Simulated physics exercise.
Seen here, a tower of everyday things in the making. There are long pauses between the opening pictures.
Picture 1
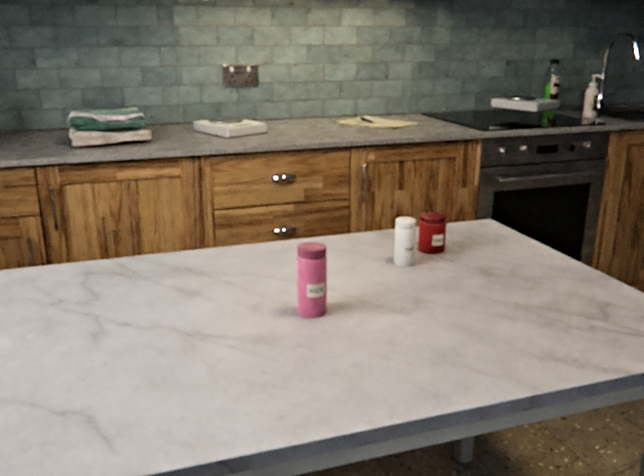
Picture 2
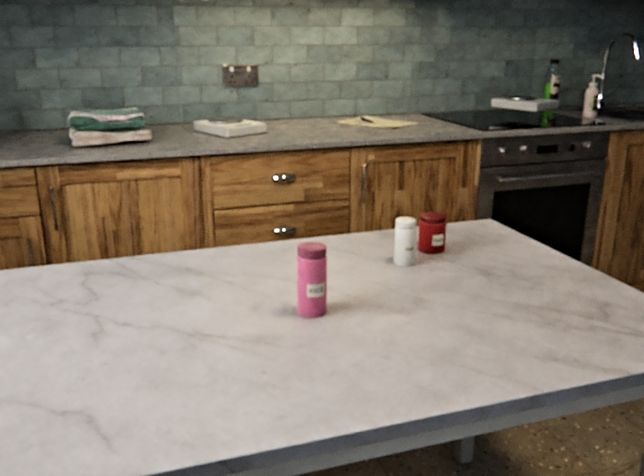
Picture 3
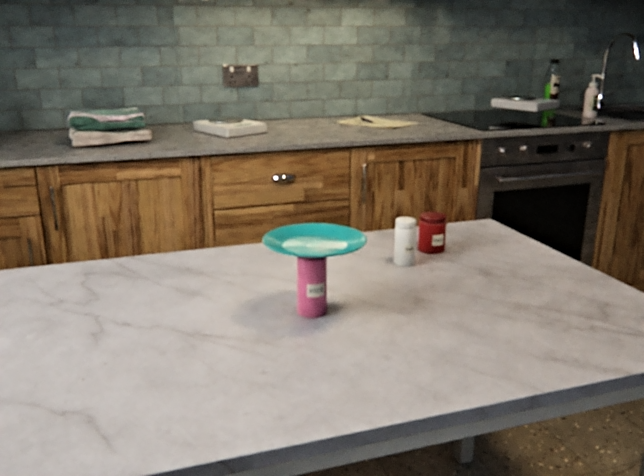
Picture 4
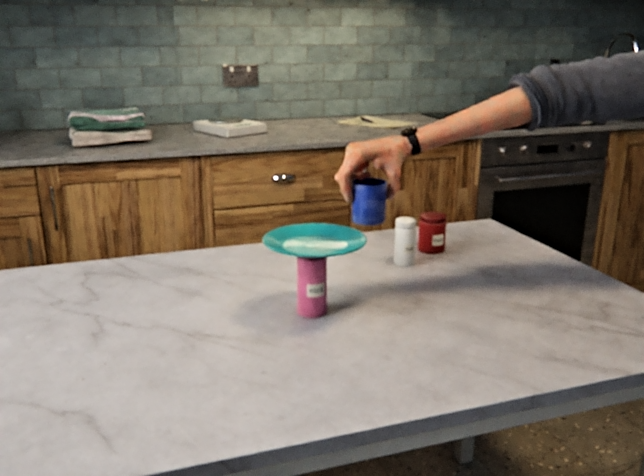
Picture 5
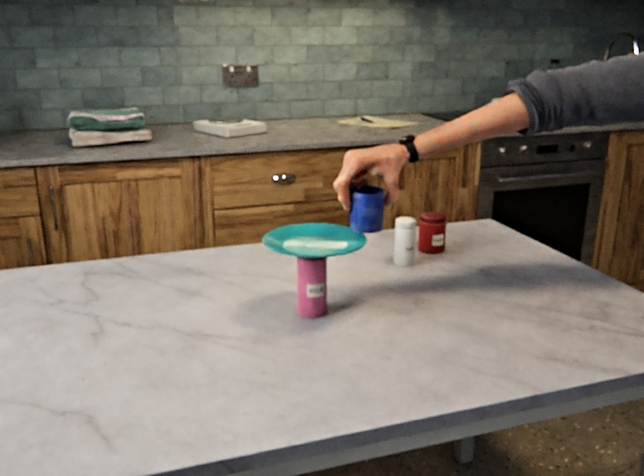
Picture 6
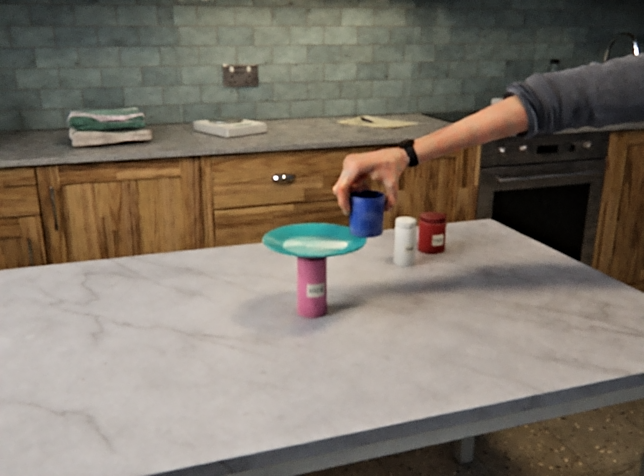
A blue cup enters only after a pink jar, at first bare on a pale tabletop near white and red jars, has gained a teal plate on top. A hand reaching from the right lowers the cup slightly and sets it at the plate's right edge, still gripping it.
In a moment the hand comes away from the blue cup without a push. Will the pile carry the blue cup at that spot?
Here the pile gives way.
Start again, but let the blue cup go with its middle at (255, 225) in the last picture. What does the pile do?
Then it loses its balance.
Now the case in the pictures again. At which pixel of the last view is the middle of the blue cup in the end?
Around (403, 288).
Then, 0.40 s past the last view, blue cup now fallen.
Then, 0.70 s past the last view, things are still on the move.
Finally, fallen, blue cup; the other 4 still in place. Final places as the last picture's camera would see them, blue cup near (403, 288). The pile loses its balance.
